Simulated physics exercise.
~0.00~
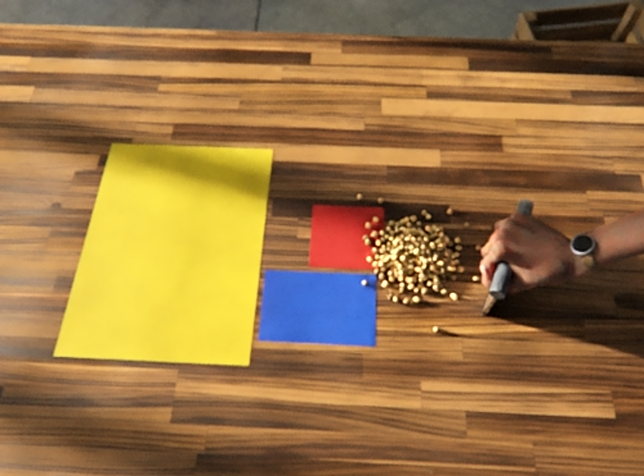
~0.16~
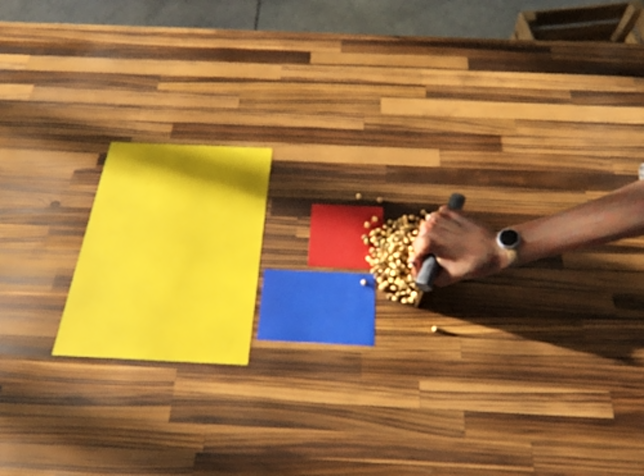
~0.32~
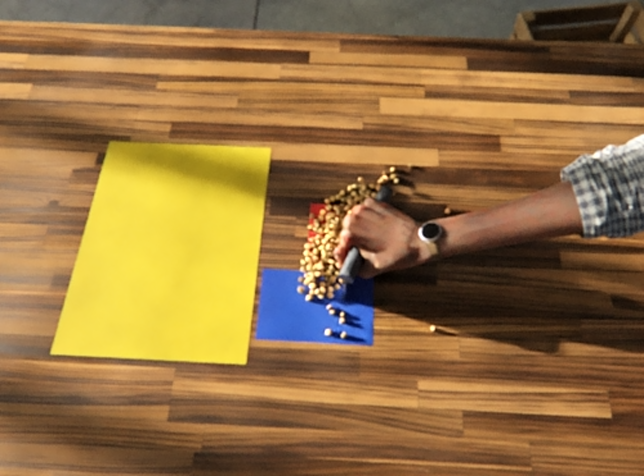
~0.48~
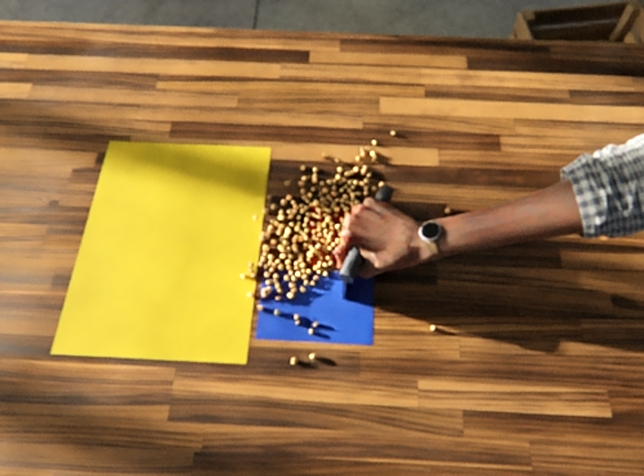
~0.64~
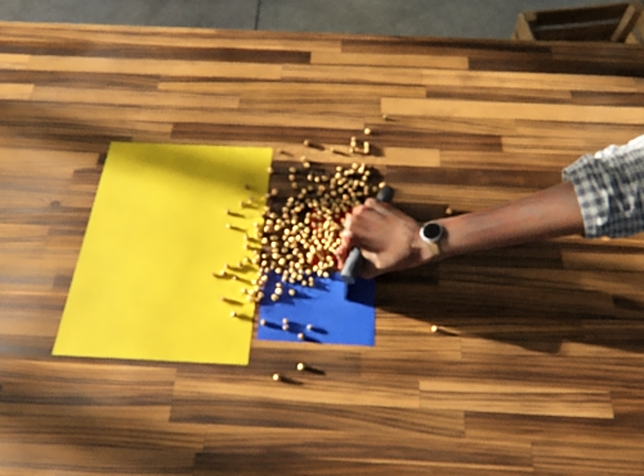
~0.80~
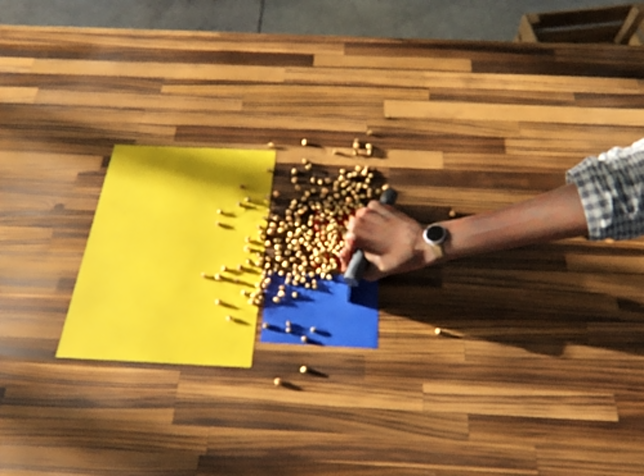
The clip shows a hand pushing a scraper leftwards into a pile of dried chickpeas on a wooden surface, then stopping as they scatter ahead. They end spread over and around the red sheet, with some on the blue sheet and the yellow sheet's right side.
